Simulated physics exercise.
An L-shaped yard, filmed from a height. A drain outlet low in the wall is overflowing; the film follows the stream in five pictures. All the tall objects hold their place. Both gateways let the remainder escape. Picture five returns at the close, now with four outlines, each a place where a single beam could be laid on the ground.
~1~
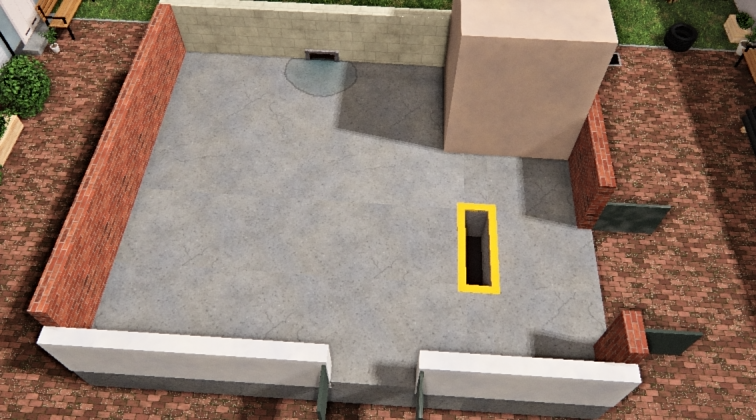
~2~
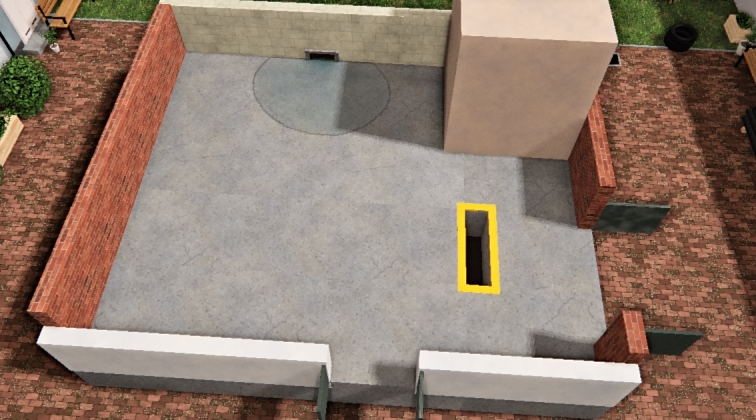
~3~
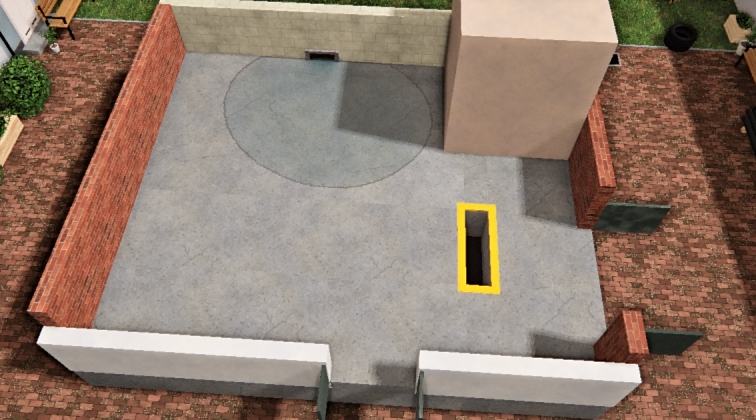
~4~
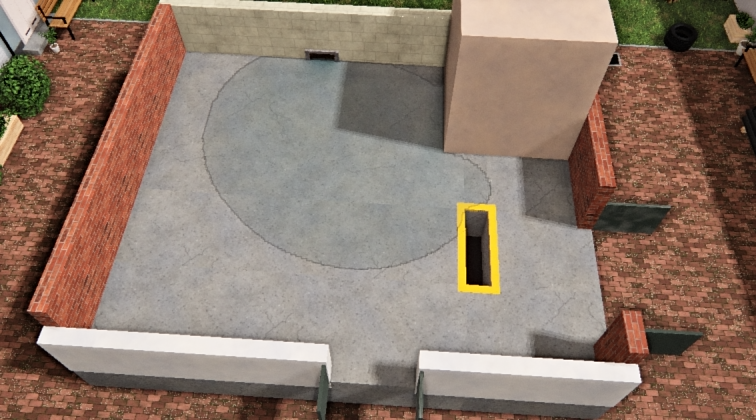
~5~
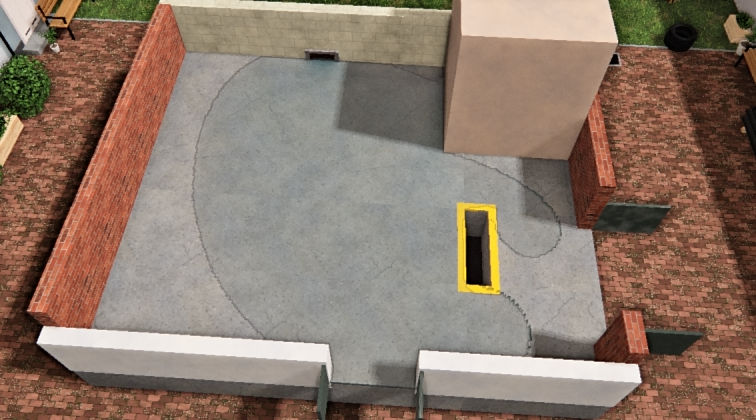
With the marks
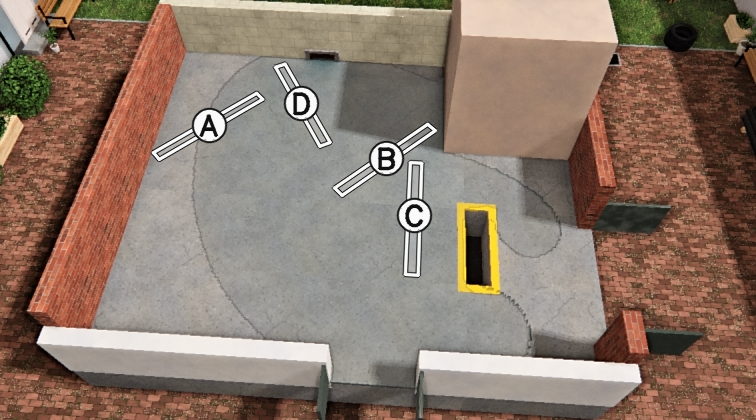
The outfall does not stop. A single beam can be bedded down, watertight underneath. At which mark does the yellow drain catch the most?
Place D does it best.
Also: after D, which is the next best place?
The answer is A.
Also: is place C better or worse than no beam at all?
Worse.
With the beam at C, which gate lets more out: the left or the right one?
The left one.
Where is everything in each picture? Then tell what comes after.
In the first frame, outfall at (322, 56); yellow drain at (478, 246); open gate at (585, 284); open gate at (374, 368); 3 % of the ground under water, visible out to (326, 91); yellow drain still dry.
In the second frame, 10 % of the ground under water, visible out to (354, 127); yellow drain still dry.
In the third frame, 22 % of the ground under water, visible out to (330, 184); yellow drain still dry.
In the fourth frame, 41 % of the ground under water, visible out to (434, 246); yellow drain still dry.
In the fifth frame, 61 % of the ground under water, visible out to (465, 330); yellow drain taking water.
In white, A from (156, 156) to (259, 96); B from (338, 191) to (431, 127); C from (411, 274) to (416, 162); D from (280, 65) to (325, 144).
Choosing A, about 30 % of the stream goes into the yellow drain, about 69 % out by the gates.
Choosing B, about 11 % of the stream goes into the yellow drain, about 88 % out by the gates.
Choosing C, about 12 % of the stream goes into the yellow drain, about 87 % out by the gates.
Choosing D, about 46 % of the stream goes into the yellow drain, about 54 % out by the gates.
